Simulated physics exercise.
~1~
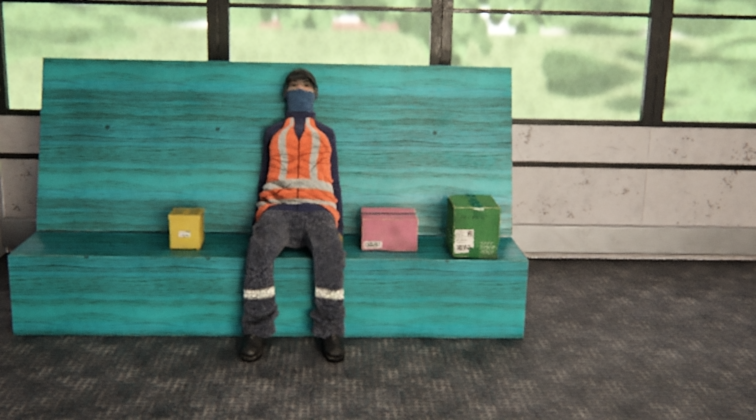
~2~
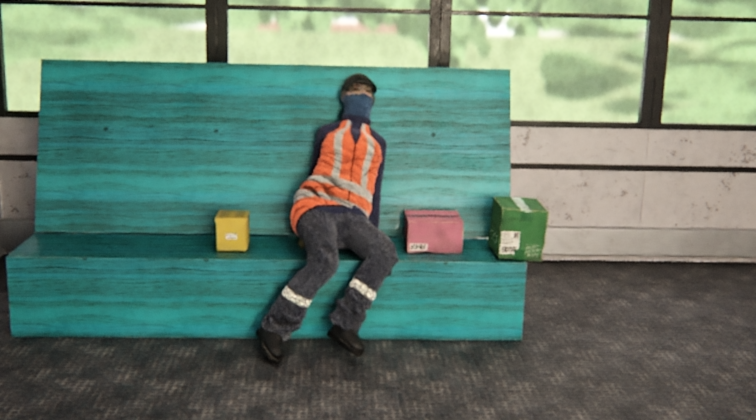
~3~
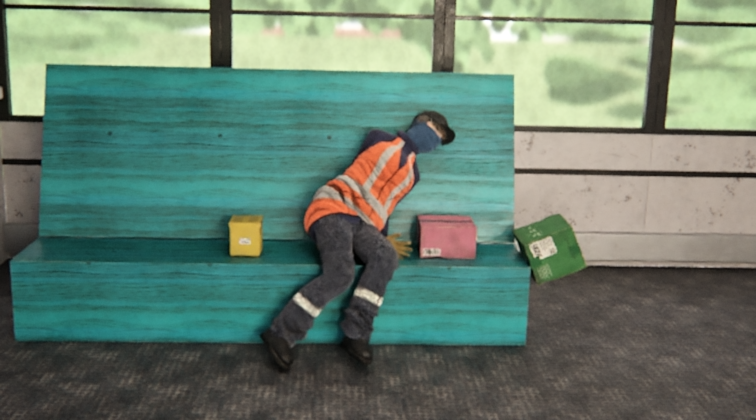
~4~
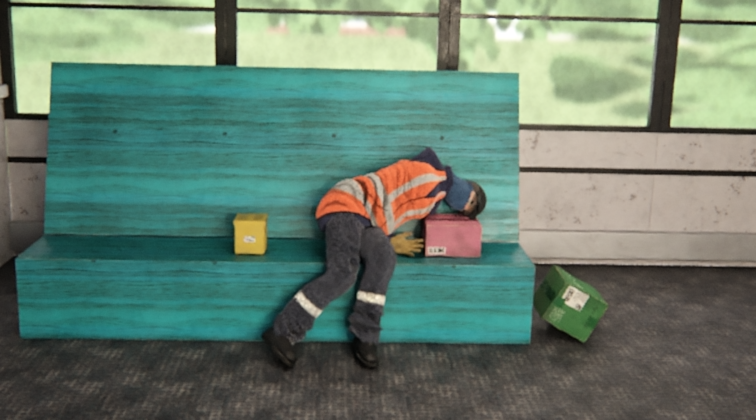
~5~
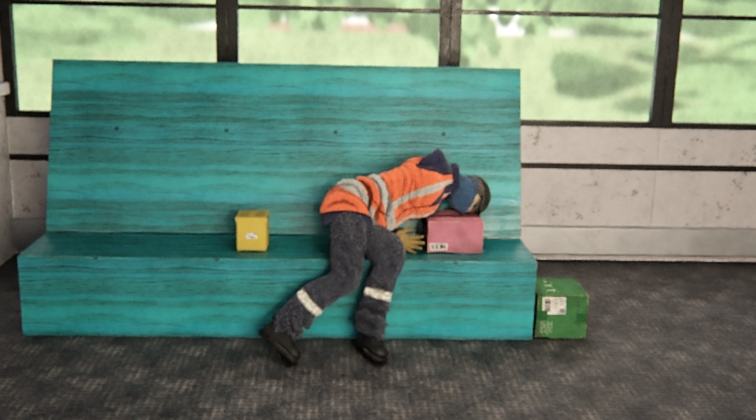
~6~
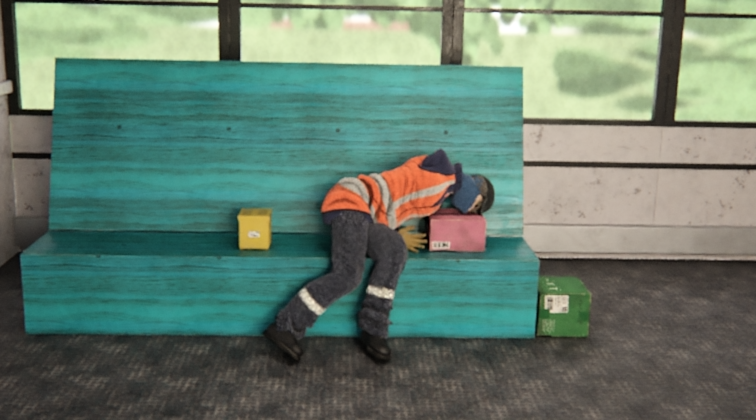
A green box slides right along a teal wooden bench, seen from the front by a slightly swaying camera in what looks like a railway carriage with wide windows behind. A limp passenger in an orange vest, dark trousers, cap and blue face covering sits between a small yellow box on the left and a pink one on the right, and all shift rightward too. The green box tips over the bench's right end and tumbles to the floor as the passenger slumps sideways, head landing on the pink box. Finally, the green box rests upright against the bench end, while the passenger, yellow box and pink box remain on the seat.
